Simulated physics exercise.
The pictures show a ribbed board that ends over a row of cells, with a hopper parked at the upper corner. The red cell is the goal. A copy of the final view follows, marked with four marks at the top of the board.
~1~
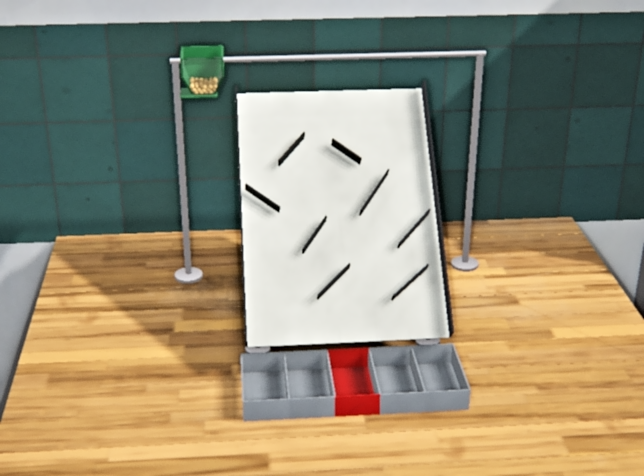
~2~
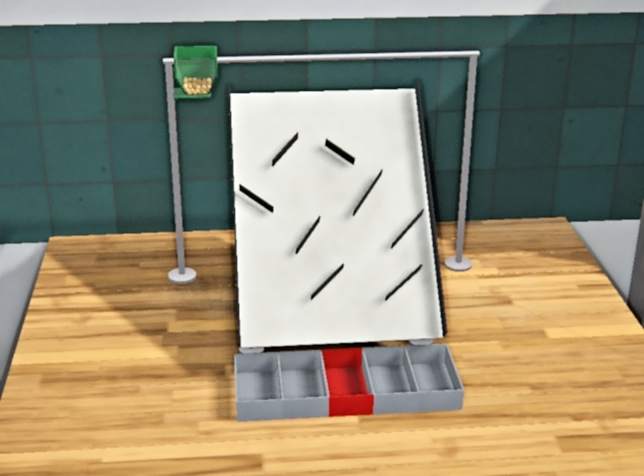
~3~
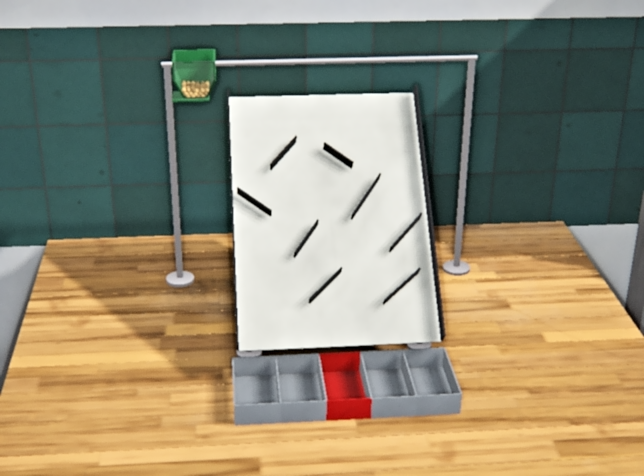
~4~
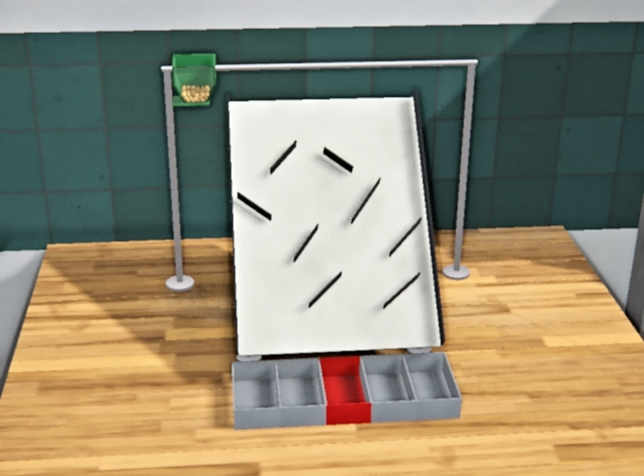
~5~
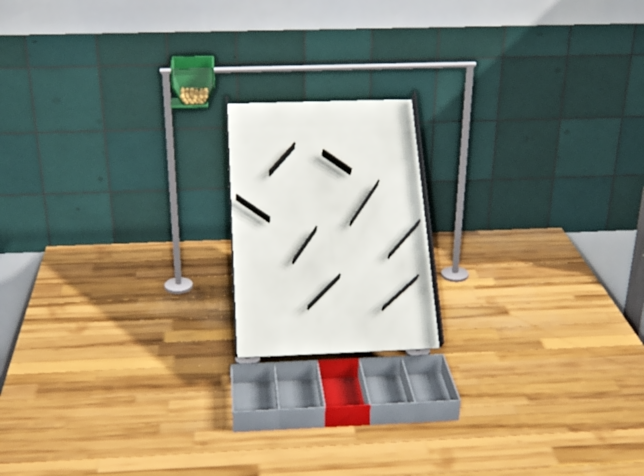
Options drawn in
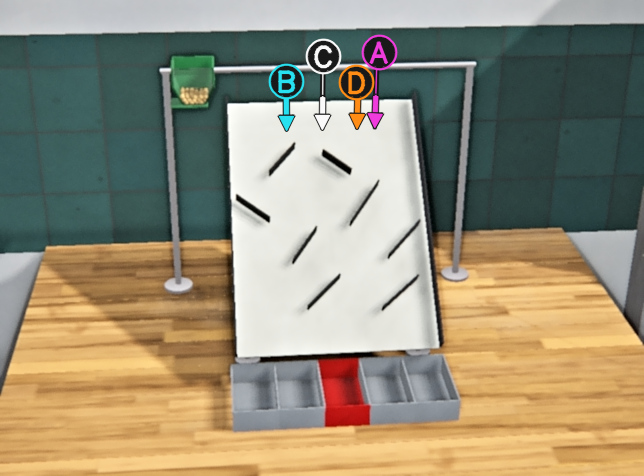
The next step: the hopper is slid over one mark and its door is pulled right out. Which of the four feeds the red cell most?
The best mark is A.
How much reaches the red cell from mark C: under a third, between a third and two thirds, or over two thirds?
Mark C gives under a third.
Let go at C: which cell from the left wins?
It is the first one.
On the marked copy, mark A meets the board at (374, 122); mark B meets the board at (286, 125); mark C meets the board at (322, 124); mark D meets the board at (357, 123).
If A is chosen, close to a third in the red cell, close to two thirds in other cells, only a few outside the box.
If B is chosen, only a few in the red cell, the bulk in other cells, a small share outside the box.
If C is chosen, only a few in the red cell, all but a few in other cells, only a few outside the box.
If D is chosen, a small share in the red cell, the bulk in other cells, a small share outside the box.
